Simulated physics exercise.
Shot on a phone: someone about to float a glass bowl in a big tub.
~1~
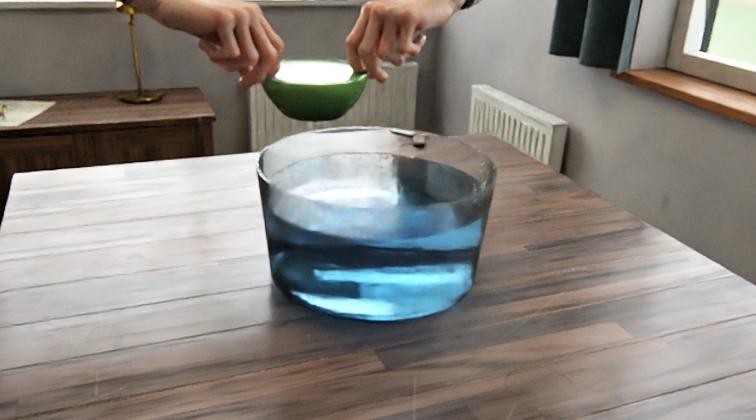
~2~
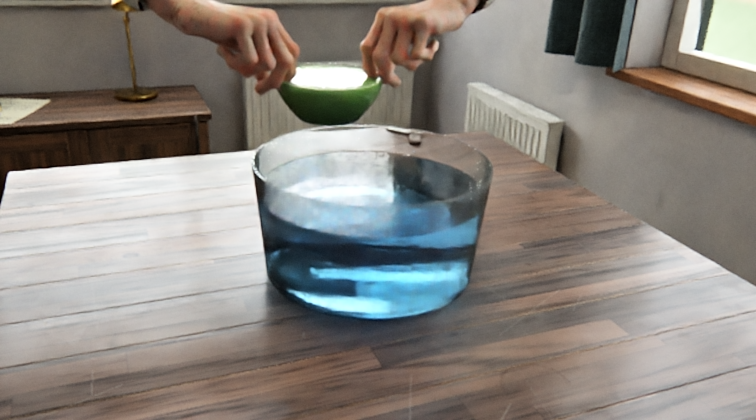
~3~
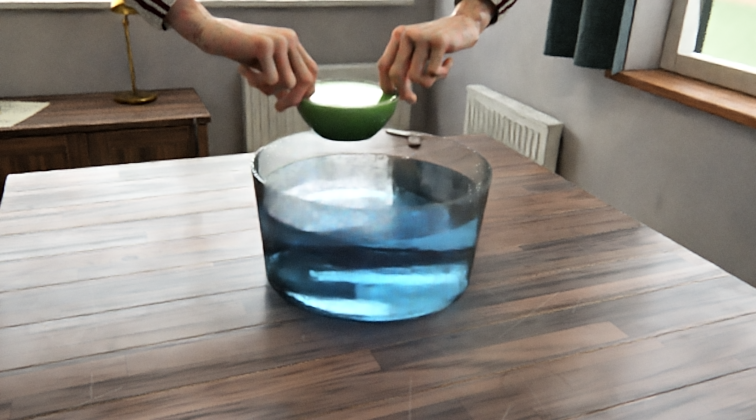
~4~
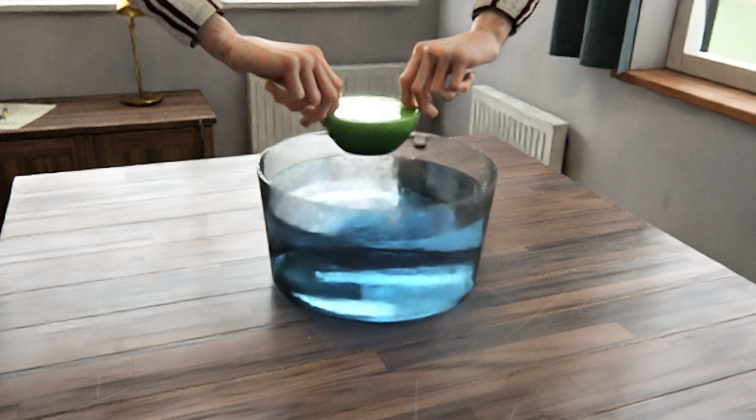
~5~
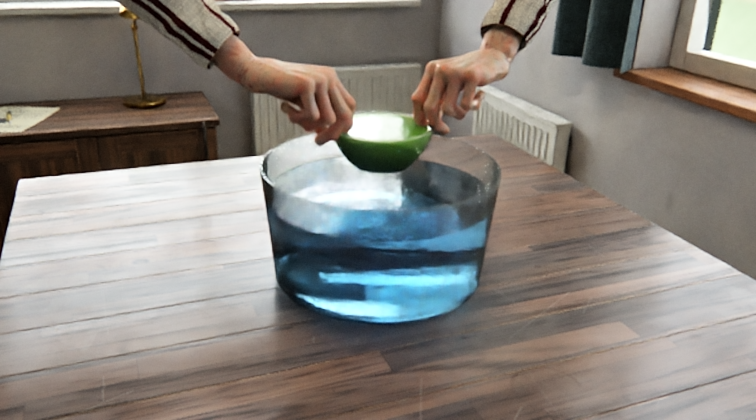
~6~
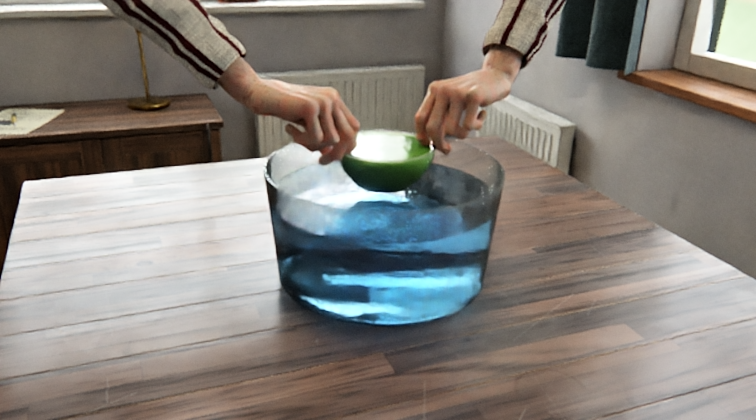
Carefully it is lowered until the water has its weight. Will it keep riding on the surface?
No, it goes down.
Next, the bowl dips into the water.
After that, water pours in over its rim.
Finally, the bowl lies on the bottom.
